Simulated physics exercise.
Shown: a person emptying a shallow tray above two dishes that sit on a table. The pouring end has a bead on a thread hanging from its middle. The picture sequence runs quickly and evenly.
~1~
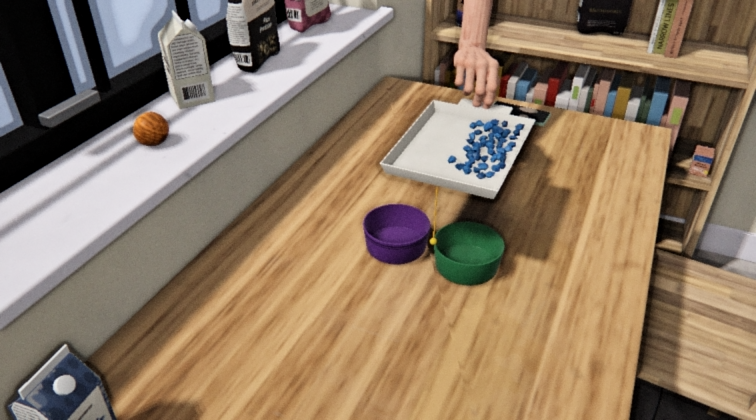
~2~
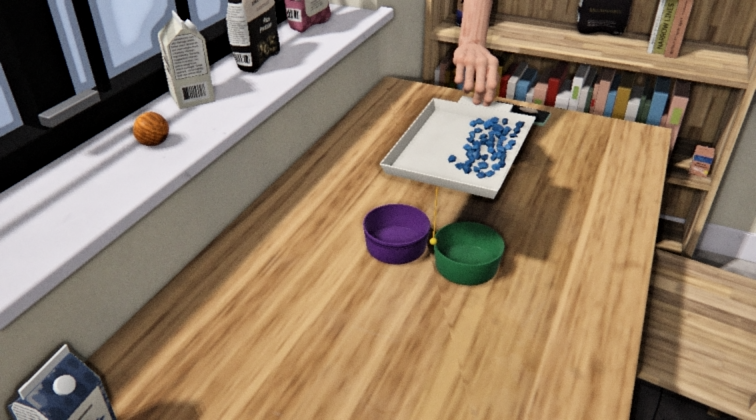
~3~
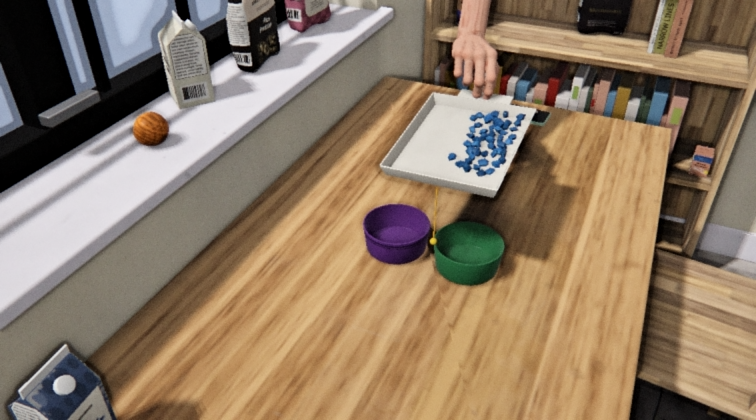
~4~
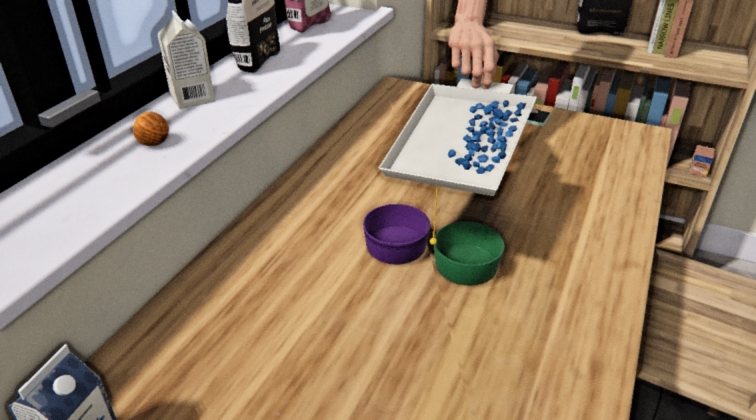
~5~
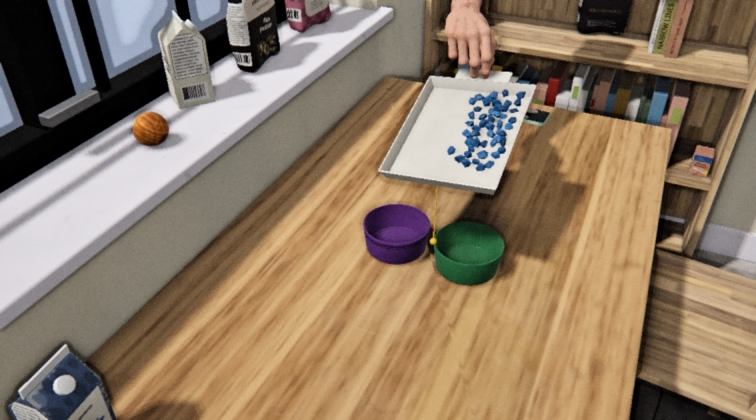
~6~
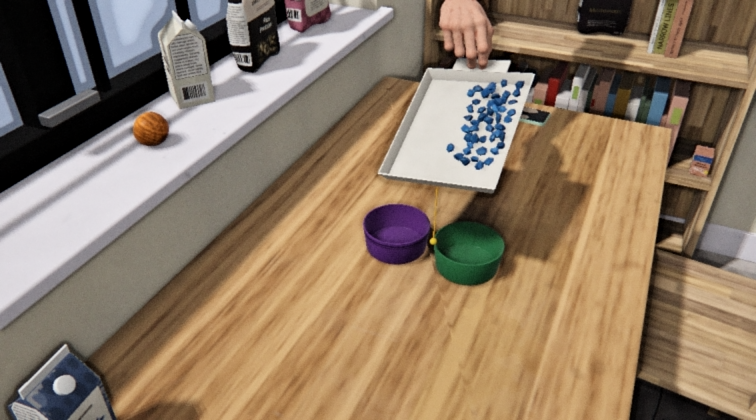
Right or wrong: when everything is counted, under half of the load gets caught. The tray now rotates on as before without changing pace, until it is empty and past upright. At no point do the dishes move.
Right.
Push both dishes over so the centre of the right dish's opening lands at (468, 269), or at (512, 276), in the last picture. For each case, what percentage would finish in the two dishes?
About 80 per cent, then about 20 per cent.
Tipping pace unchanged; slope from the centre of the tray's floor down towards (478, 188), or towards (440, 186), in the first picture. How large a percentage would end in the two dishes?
First case around 20 per cent, second case 0 per cent.
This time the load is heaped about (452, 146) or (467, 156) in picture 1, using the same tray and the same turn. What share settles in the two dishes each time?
Estimates in order: 20 percent, 20 percent.
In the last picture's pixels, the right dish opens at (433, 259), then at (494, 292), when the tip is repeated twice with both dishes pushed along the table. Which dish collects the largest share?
Result, try one: The dish further left; try two: The dish further left.
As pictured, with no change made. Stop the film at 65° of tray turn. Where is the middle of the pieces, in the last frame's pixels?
The middle of the pieces lands at roughly (421, 175).
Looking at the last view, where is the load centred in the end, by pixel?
I'd put the middle somewhere around (358, 294).
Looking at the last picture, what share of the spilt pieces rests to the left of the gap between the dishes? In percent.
Reading: Around 90 %.
Soon, tray tipped steeply; nearly all on the tray; a small part in the air.
A while on, tray tipped past a quarter turn; a stray few on the tray; a small part in the left dish; most outside both; about a quarter in the air.
Towards the end, tray tipped past a quarter turn; a small part in the left dish; nearly all outside both.
Finally, tray tipped past a quarter turn; none in the right dish; a small part in the left dish; nearly all outside both.
